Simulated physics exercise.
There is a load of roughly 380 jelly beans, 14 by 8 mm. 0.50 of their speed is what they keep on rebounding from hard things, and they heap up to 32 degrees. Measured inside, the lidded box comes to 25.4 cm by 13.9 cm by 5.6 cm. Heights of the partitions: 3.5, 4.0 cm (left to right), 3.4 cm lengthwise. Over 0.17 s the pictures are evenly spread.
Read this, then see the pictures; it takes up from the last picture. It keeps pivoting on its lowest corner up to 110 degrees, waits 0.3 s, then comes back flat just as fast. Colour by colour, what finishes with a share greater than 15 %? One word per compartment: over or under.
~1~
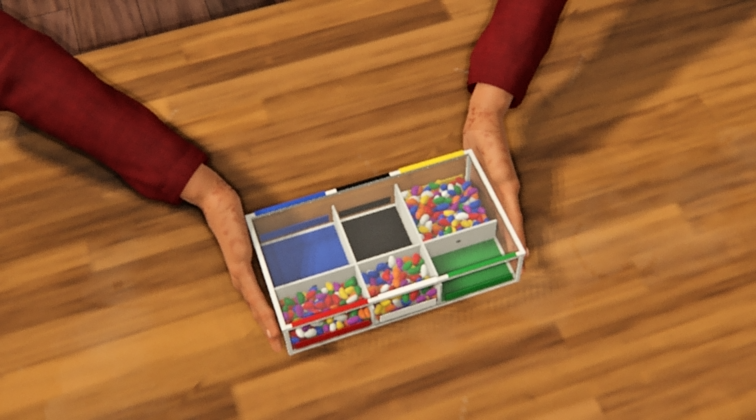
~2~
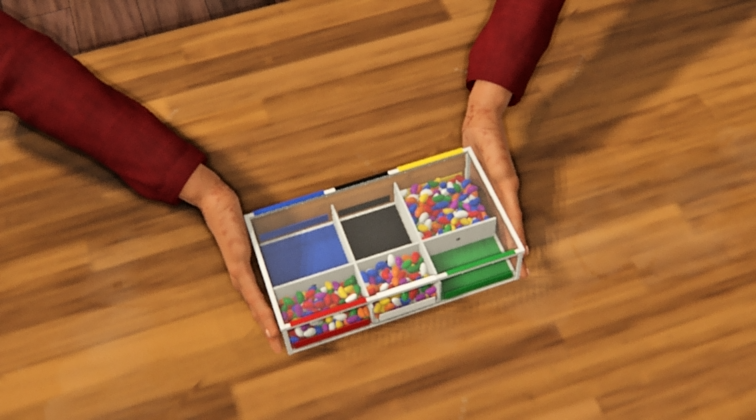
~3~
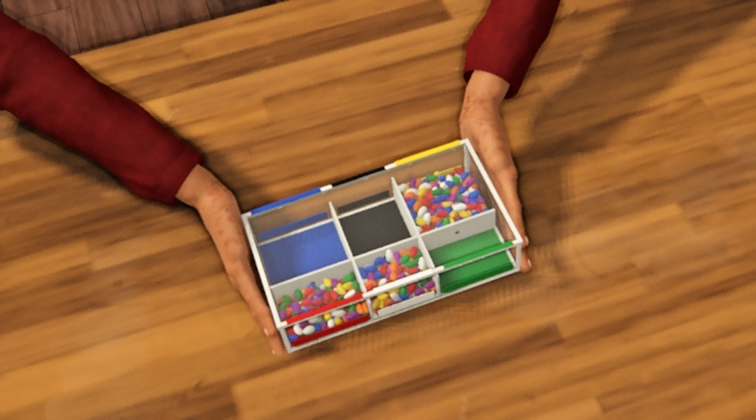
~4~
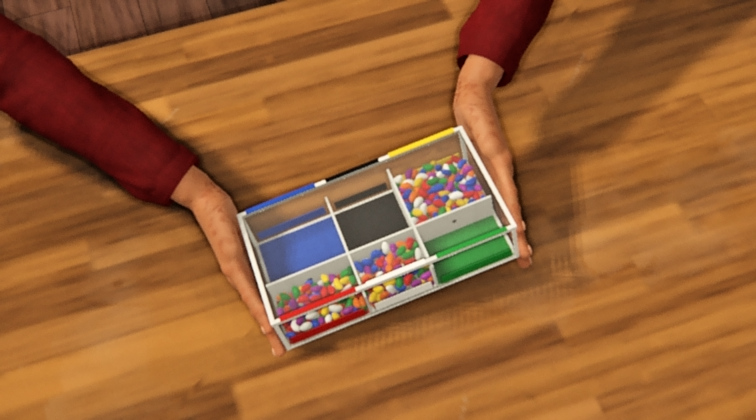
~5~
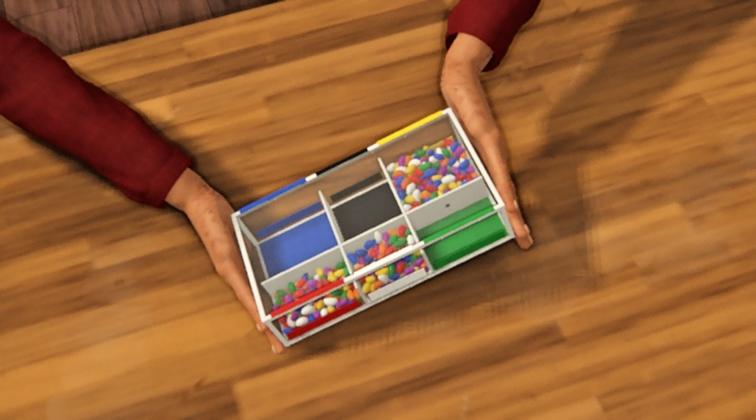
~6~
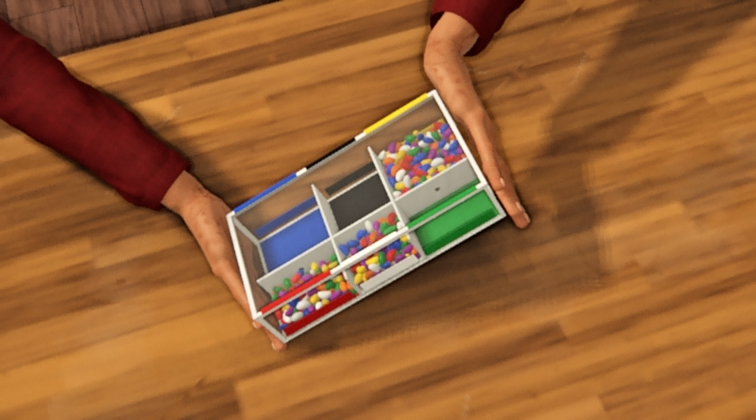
Red compartment over, blue compartment over, green compartment under, yellow compartment over, white compartment under, black compartment under.
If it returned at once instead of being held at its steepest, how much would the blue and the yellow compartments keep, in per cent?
Result - blue: 20 %, yellow: 40 %.
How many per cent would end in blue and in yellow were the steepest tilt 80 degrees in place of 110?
Shares: Blue 20 and yellow 45, per cent.
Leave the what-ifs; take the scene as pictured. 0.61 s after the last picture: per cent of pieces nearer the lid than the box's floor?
Something like 70 percent of the pieces.
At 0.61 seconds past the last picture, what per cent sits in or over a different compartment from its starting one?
About 30 %.
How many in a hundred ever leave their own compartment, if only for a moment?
Roughly 40 in a hundred.
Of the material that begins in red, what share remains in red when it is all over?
Something like 80 in a hundred.
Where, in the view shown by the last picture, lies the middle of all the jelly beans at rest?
Somewhere around (320, 258) in the final frame.
Then, 0.61 s after the last picture, tilt 110 degrees; red 25 %, blue 20 %, yellow 45 %, white 10 %.
Then, 1.01 s after the last picture, tilt 63 degrees; red 25 %, blue 30 %, yellow 40 %.
Then, 1.50 s after the last picture, tilt 0 degrees; red 25 %, blue 35 %, yellow 40 %.
In the end, red 25 %, blue 30 %, green 0 %, yellow 40 %, white 0 %, black 0 %.
